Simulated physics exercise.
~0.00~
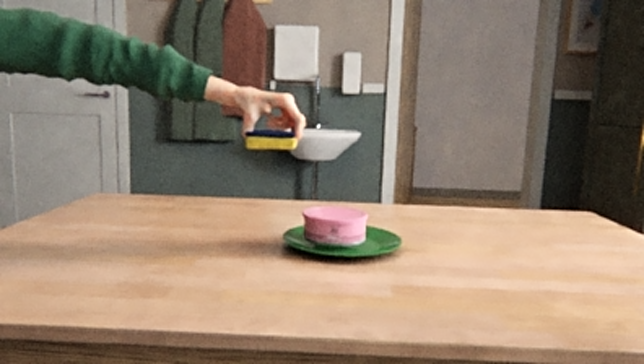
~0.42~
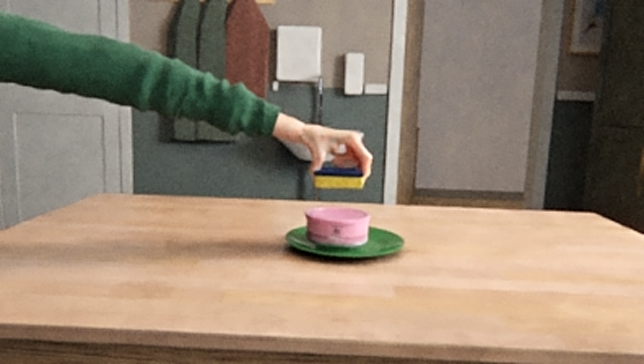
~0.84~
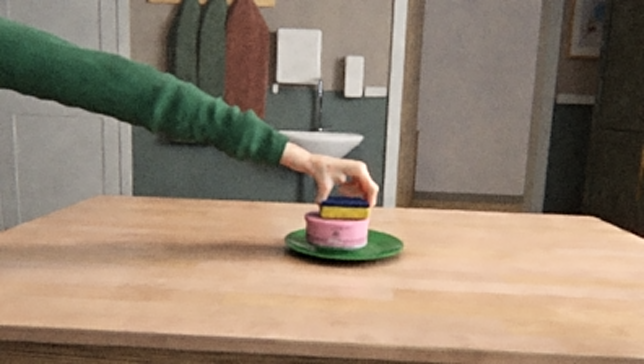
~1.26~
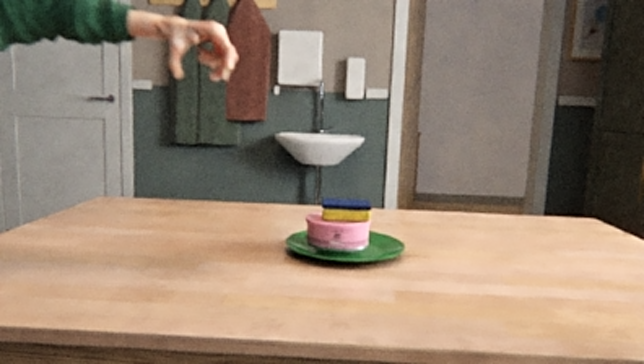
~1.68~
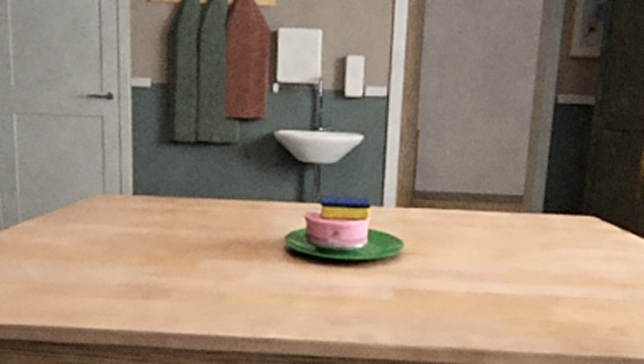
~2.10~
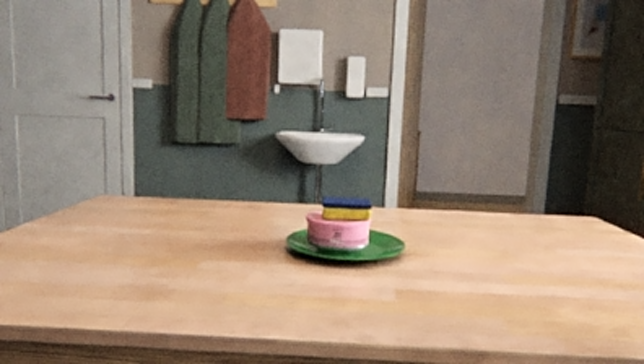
A hand in a green sleeve carried a yellow sponge with a dark top rightward and down onto a pink tub sitting on a green plate, then let go and drew back to the left, leaving the small stack standing still on the wooden table.
